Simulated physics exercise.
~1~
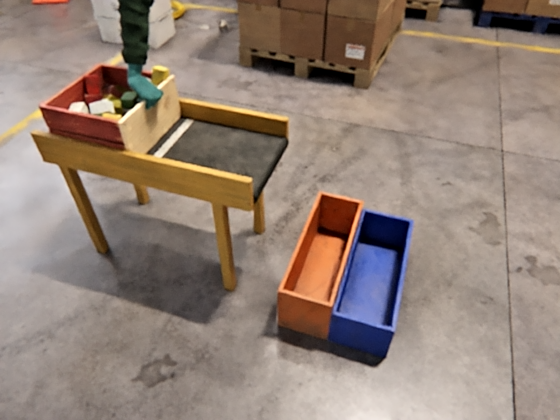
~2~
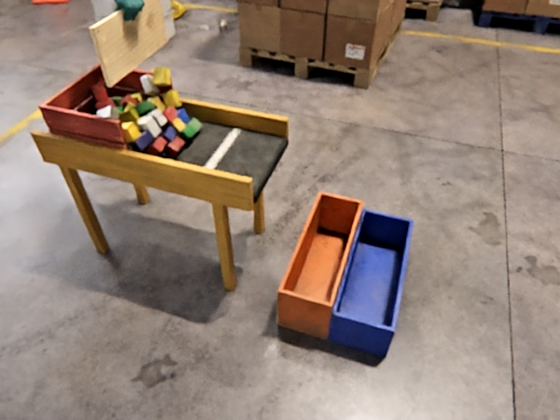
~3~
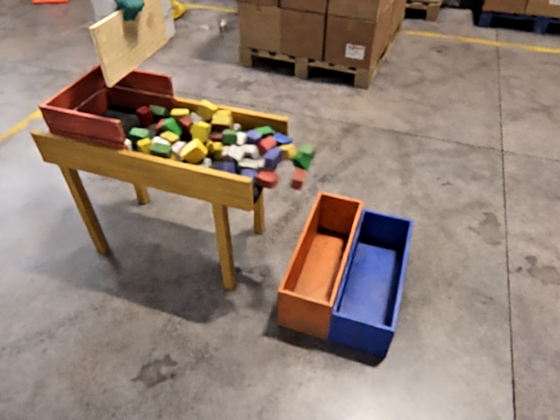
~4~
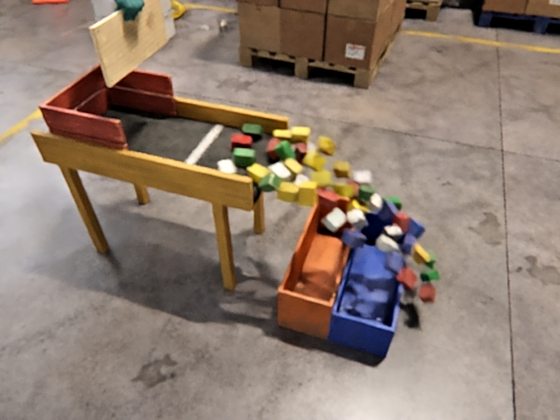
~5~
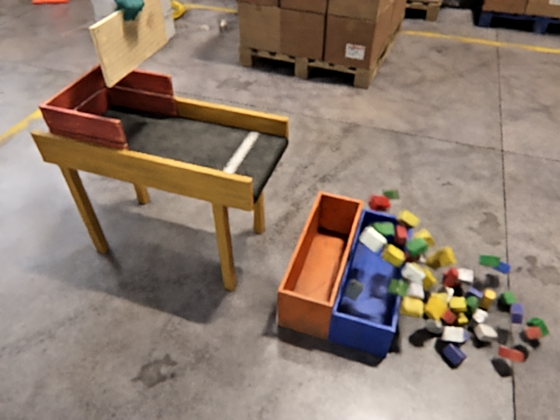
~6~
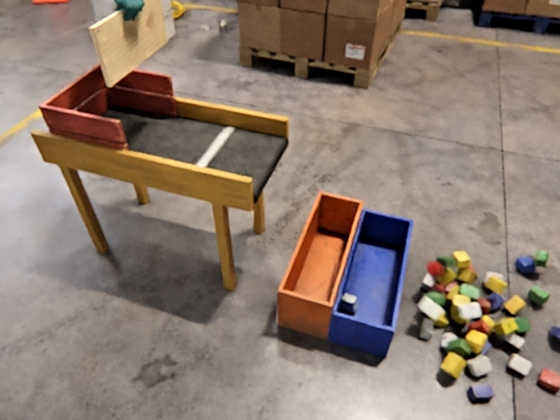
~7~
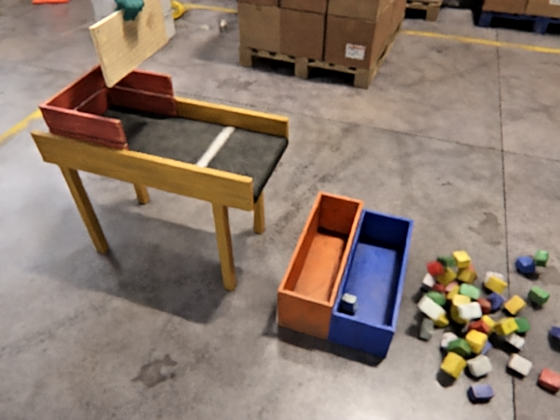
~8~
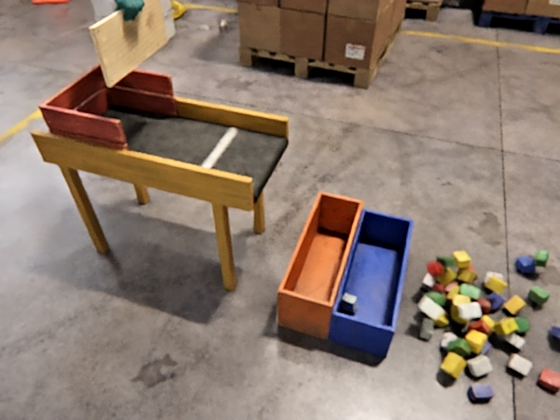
Colorful toy bricks spill off the moving belt, mostly landing beyond the blue bin.
